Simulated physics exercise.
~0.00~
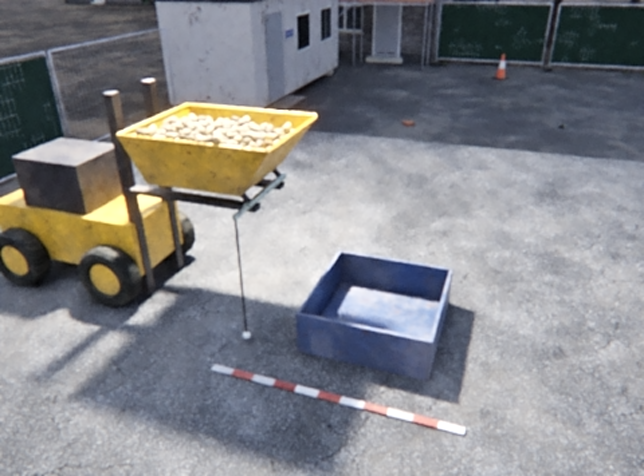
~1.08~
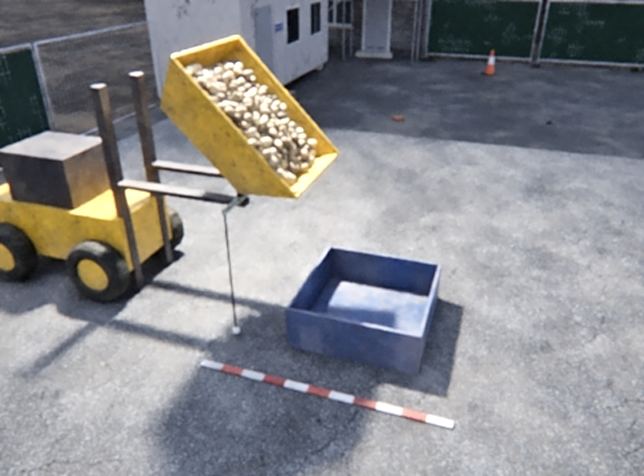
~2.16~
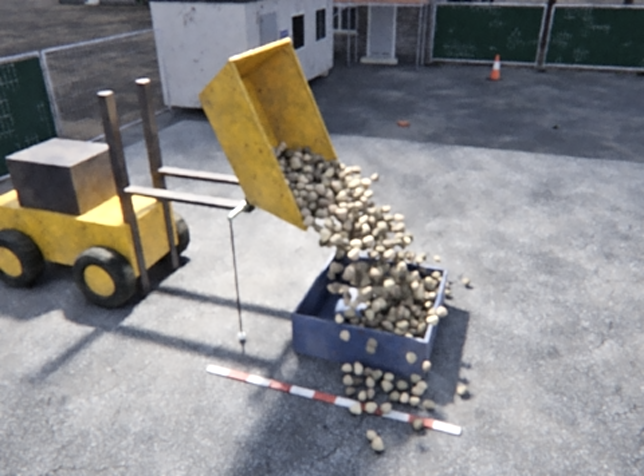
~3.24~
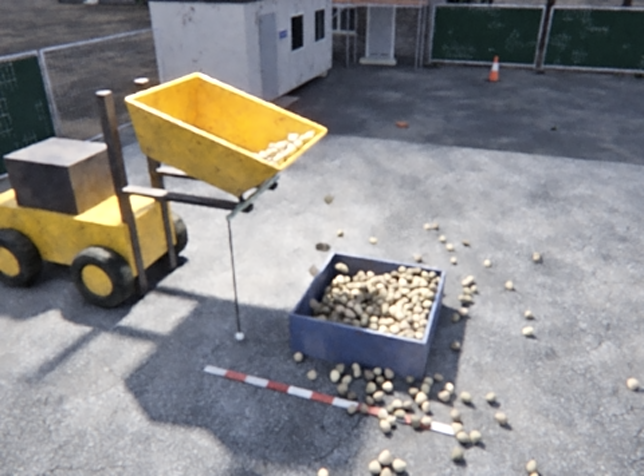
In a paved yard, a yellow forklift tipping its skip, spilling round stones into and around a blue bin, then partly levelling.
